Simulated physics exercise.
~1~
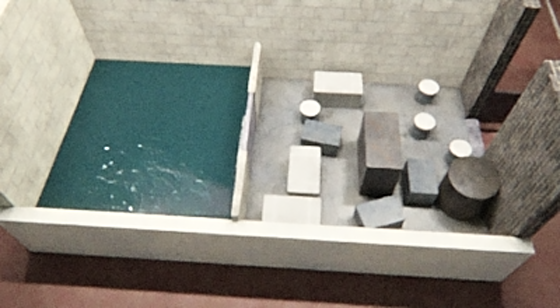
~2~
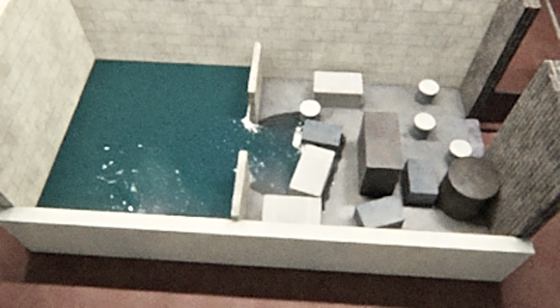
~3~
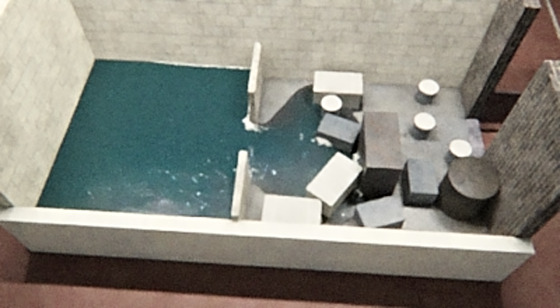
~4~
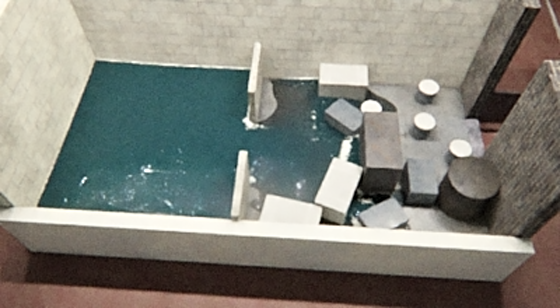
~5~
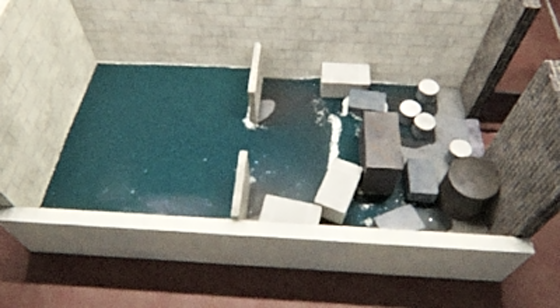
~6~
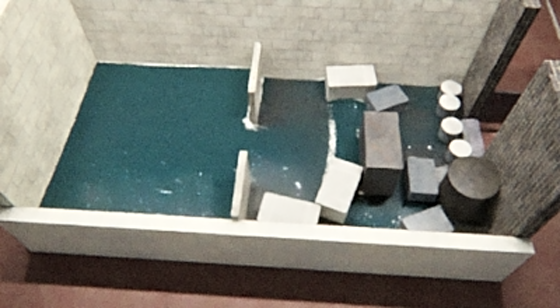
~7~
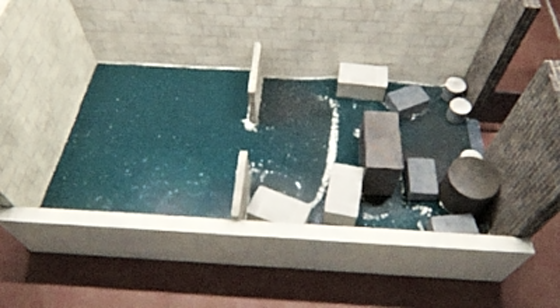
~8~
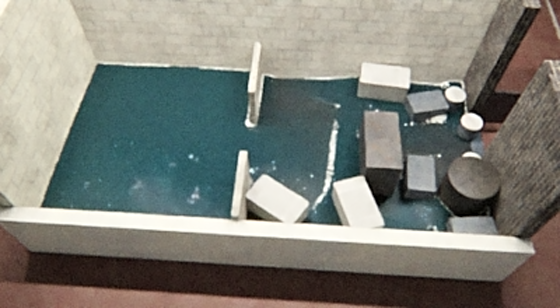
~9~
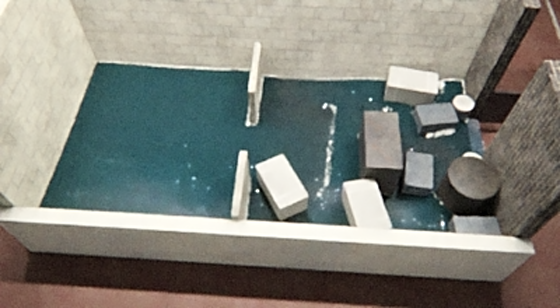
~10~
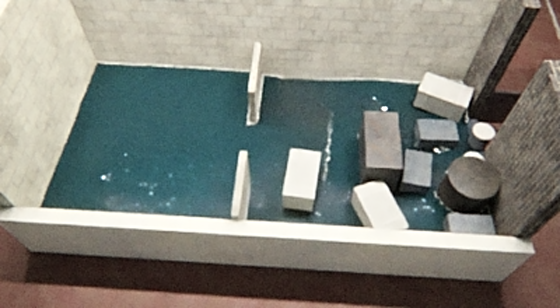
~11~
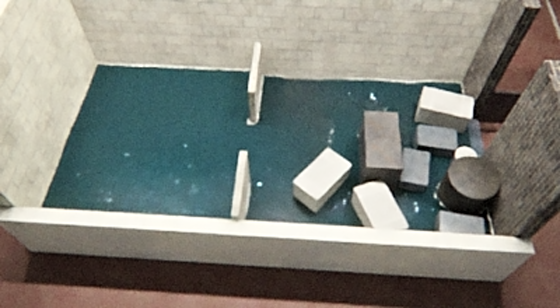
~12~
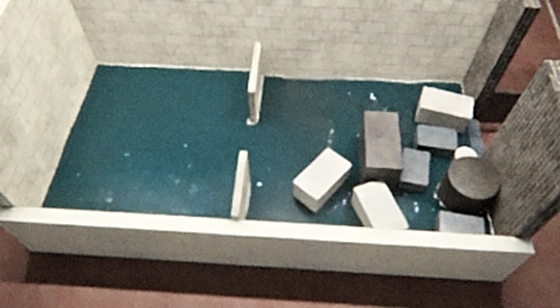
Two adjoining rooms with pale walls are seen from above, the left one holding dark teal water and the right one dry, with white and grey boxes, small white pails and a dark round container on its floor. The middle of the dividing wall opens, and water pours through, pushing the nearest pail and boxes to the right. It spreads around the tall dark box until the whole floor is covered. The pails drift to the right side, followed by several boxes, while a white box near the front swings out and turns. Finally, most items sit clustered at the right, nearly still in the water.
